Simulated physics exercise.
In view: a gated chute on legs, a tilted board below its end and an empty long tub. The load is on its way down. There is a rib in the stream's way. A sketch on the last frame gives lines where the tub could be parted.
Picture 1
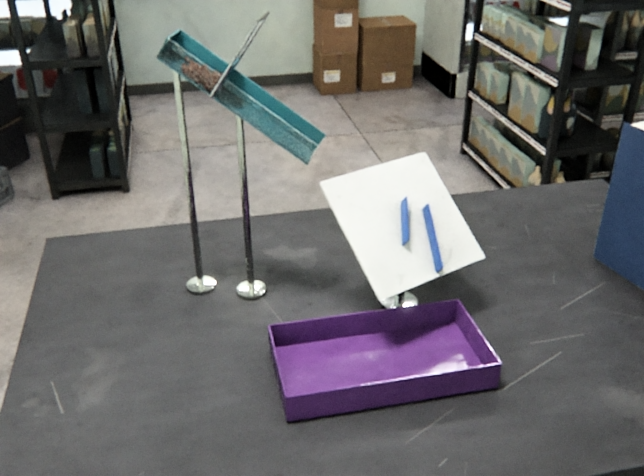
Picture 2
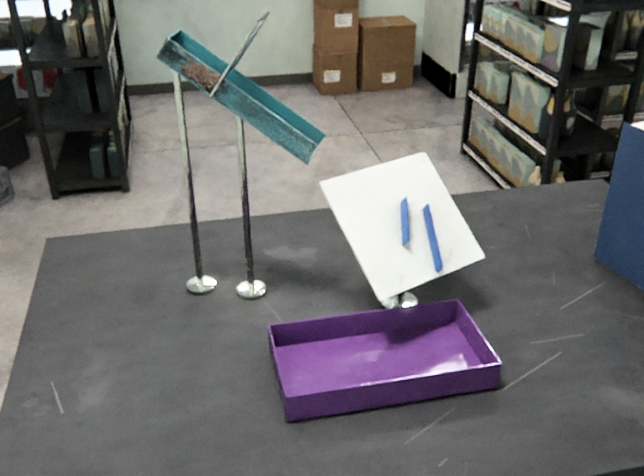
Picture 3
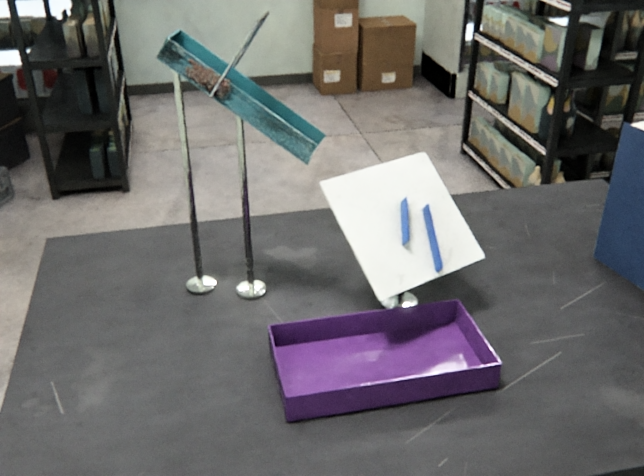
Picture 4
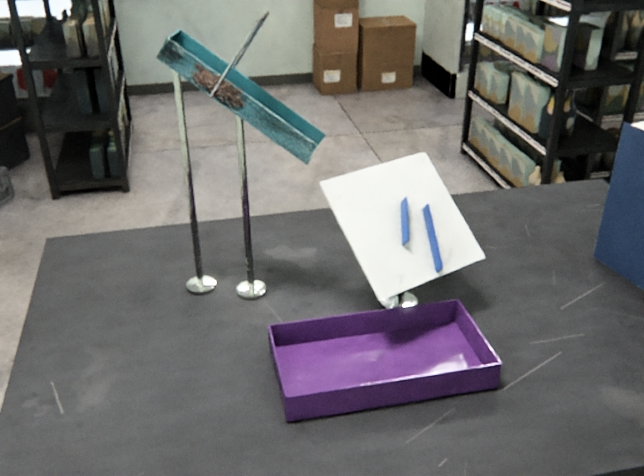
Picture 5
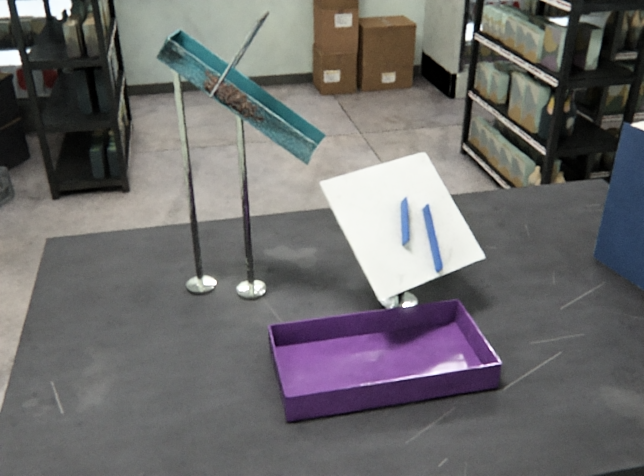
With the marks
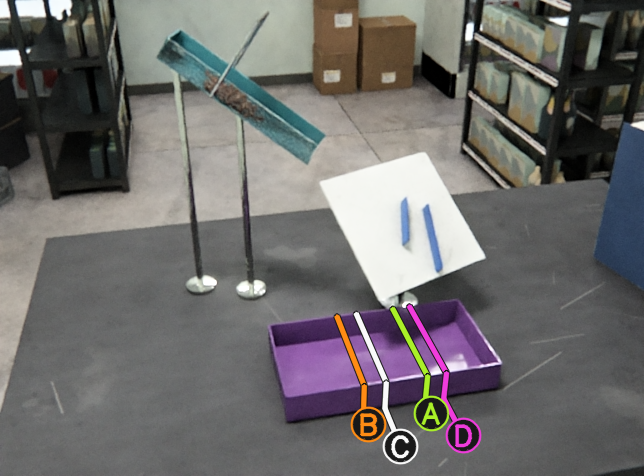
In a storage room with shelves and boxes, small brown pieces slide a short way down a teal chute on metal legs, spreading past a thin rod, while the tilted white board with two blue strips and purple tub stay still.
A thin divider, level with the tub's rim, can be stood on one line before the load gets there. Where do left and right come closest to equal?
Use line D.
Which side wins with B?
More lands on the right.
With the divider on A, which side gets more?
The right side.
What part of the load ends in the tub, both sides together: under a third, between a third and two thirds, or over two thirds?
It is over two thirds.
On the marked copy, line A crosses the front rim at (427, 375); line B crosses the front rim at (363, 385); line C crosses the front rim at (385, 381); line D crosses the front rim at (446, 372).
For line A, of what is caught, a small part on the left of the divider, most on the right.
For line B, of what is caught, none on the left of the divider, all on the right.
For line C, of what is caught, none on the left of the divider, all on the right.
For line D, of what is caught, about a third on the left of the divider, about two thirds on the right.
